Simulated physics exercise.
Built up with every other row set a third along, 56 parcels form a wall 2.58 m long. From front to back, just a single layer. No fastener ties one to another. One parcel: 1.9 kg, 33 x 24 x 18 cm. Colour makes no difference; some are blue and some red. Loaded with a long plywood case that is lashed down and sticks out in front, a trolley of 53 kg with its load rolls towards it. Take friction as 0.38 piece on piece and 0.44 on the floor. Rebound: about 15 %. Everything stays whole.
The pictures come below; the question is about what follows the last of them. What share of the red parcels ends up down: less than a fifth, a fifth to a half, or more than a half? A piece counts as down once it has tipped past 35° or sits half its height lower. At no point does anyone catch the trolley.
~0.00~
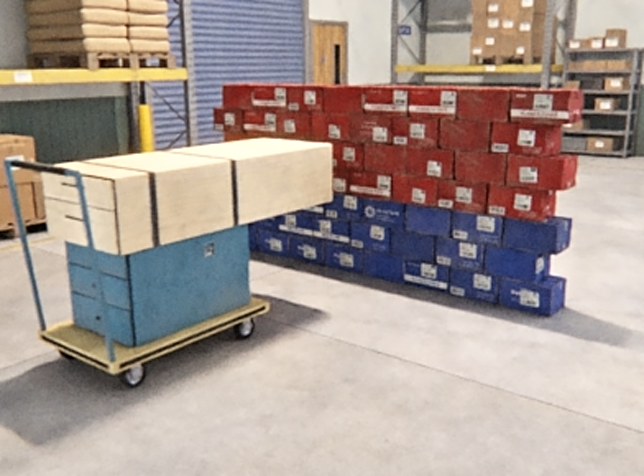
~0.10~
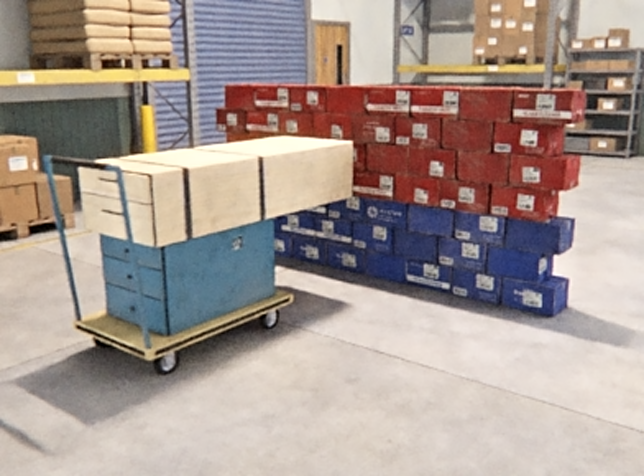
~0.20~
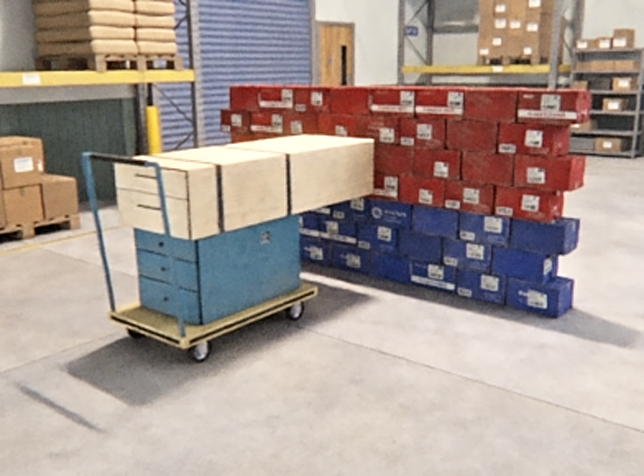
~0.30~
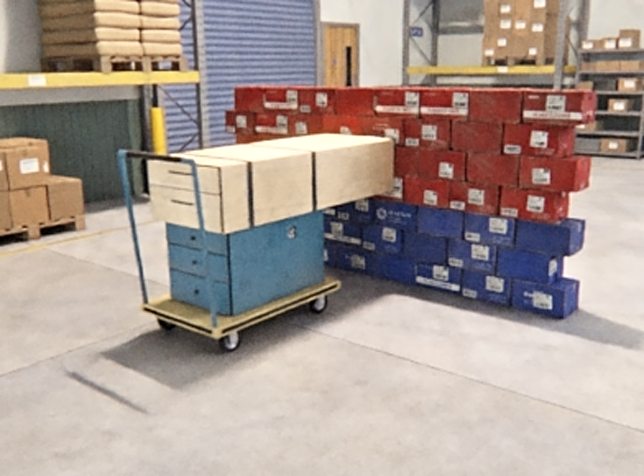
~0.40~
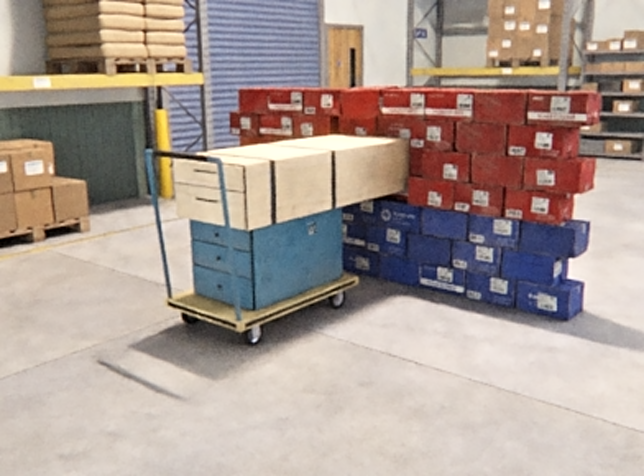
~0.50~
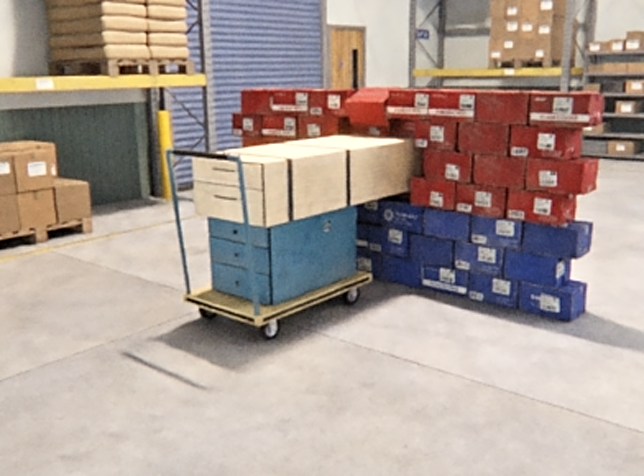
A fifth to a half.
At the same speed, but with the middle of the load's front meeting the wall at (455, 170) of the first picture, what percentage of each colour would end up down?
In that case blue 10, red 50 per cent.
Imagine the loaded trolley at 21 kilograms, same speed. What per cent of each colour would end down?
Result: Blue 0 and red 40 in a hundred.
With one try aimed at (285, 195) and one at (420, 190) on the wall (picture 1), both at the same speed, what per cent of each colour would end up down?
Down by colour - blue: 30%, then 20%; red: 70%, then 60%.
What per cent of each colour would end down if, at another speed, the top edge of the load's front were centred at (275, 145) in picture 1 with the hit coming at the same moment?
Down at the end: Blue 0 per cent, red 30 per cent.
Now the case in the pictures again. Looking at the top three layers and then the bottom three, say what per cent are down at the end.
40 % and 0 %.
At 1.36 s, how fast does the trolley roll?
It is moving at around 0.0 m/s.
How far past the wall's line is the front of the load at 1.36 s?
Some 75 cm beyond.
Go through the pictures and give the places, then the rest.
In the first picture (we follow the side turned to the camera; the camera pans a little), load (326, 163) 55 cm short of the wall; top red parcel (269, 98); top blue parcel (476, 228); no piece has moved.
The second picture shows load (347, 160) 38 cm short of the wall; top red parcel (271, 98).
The third picture shows load (368, 157) 20 cm short of the wall; top red parcel (276, 99).
The fourth picture shows load (389, 155) 25 mm short of the wall; top red parcel (280, 100).
The fifth picture shows load (405, 155) 11 cm into the wall's line; top red parcel (285, 102); steepest lean 5°, the parcel at (360, 104); 9 stirred so far.
The sixth picture shows load (417, 154) 23 cm into the wall's line; top red parcel (289, 103) displaced 18 mm; top blue parcel (495, 232); steepest lean 22°, the parcel at (366, 114); 15 stirred so far.
Around 0.66 s, load 39 cm past the wall's line, still rolling; 6 of the 32 red parcels down (6 of 56 in all colours); top red parcel displaced 46 mm.
Around 0.96 s, load 66 cm past the wall's line, still rolling; 7 of the 32 red parcels down (8 of 56 in all colours); top red parcel tipped 23°.
Around 1.36 s, load 74 cm past the wall's line, stopped; 11 of the 32 red parcels down (12 of 56 in all colours); top red parcel tipped 62°, 56 cm lower.
Finally (2.2 s), load 74 cm past the wall's line, stopped; 11 of the 32 red parcels down (12 of 56 in all colours); top red parcel on its side; top blue parcel unmoved. That is 34 per cent. Seen by the last camera, middles, top red parcel near (334, 217), top blue parcel near (504, 229).
